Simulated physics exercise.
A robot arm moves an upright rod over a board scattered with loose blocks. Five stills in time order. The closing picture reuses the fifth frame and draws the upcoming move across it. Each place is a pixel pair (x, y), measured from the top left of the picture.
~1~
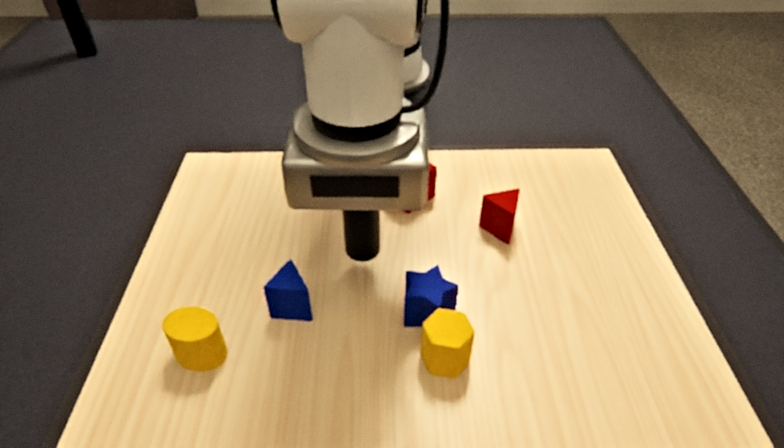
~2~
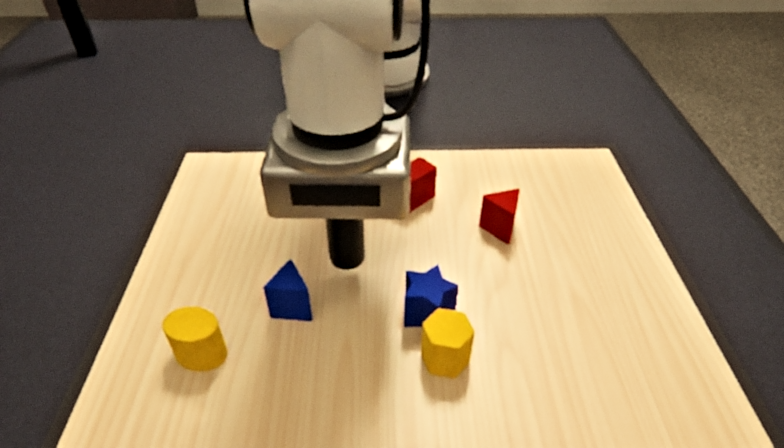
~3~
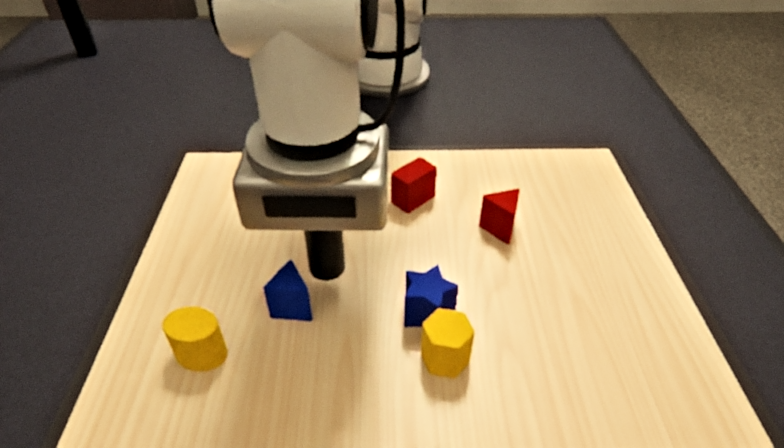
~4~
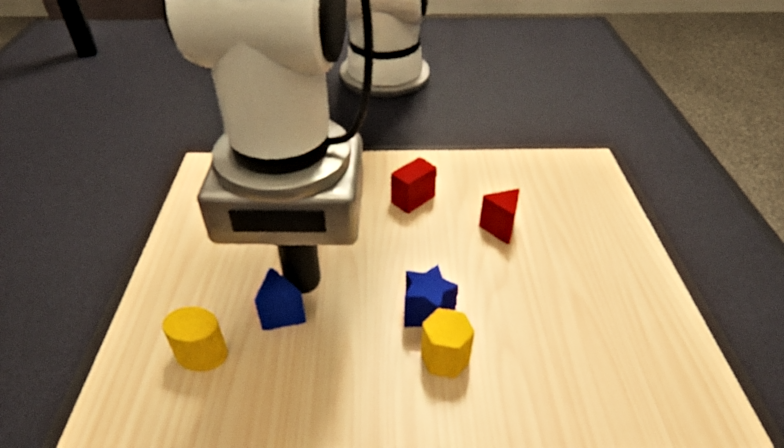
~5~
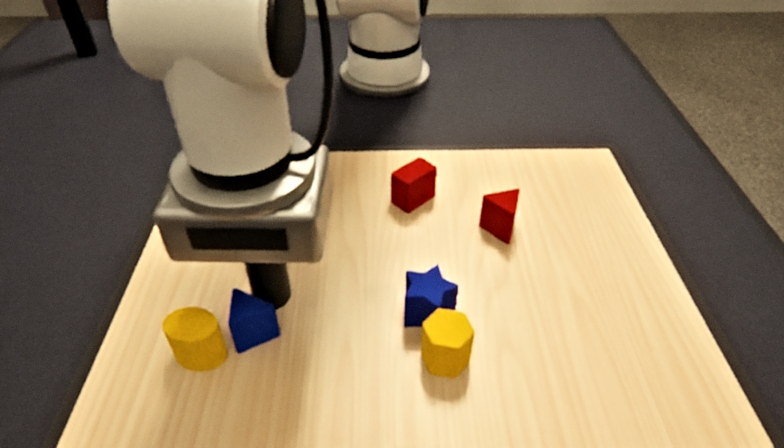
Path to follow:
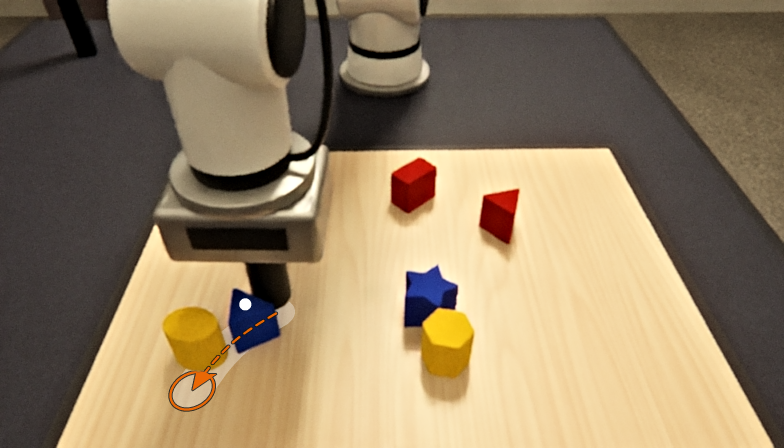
The robot arm moves its rod left and pushes the blue triangle toward the yellow block.
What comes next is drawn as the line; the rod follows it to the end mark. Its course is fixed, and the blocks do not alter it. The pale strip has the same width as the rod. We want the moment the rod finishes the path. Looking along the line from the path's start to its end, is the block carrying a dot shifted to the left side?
The answer is yes.
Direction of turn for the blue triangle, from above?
Anticlockwise.
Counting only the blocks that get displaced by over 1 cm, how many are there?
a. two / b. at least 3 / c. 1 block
I choose a.
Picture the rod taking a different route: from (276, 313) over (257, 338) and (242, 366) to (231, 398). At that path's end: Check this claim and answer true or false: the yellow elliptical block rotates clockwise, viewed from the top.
This is true.
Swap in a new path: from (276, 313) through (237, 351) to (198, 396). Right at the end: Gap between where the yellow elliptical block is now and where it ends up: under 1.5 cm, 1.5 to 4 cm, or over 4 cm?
It will fall in the middle band, 1.5 to 4 cm.
The drawn path runs from (276, 313) over (230, 345) to (192, 390); the dot is on the blue triangle.
On the path given first. Halfway along, rod (225, 330); yellow elliptical block (170, 336), turned 55° clockwise; blue triangle (210, 346).
At the end, rod (186, 375); yellow elliptical block (136, 354), turned 105° clockwise; blue triangle (187, 391), turned 60° anticlockwise.
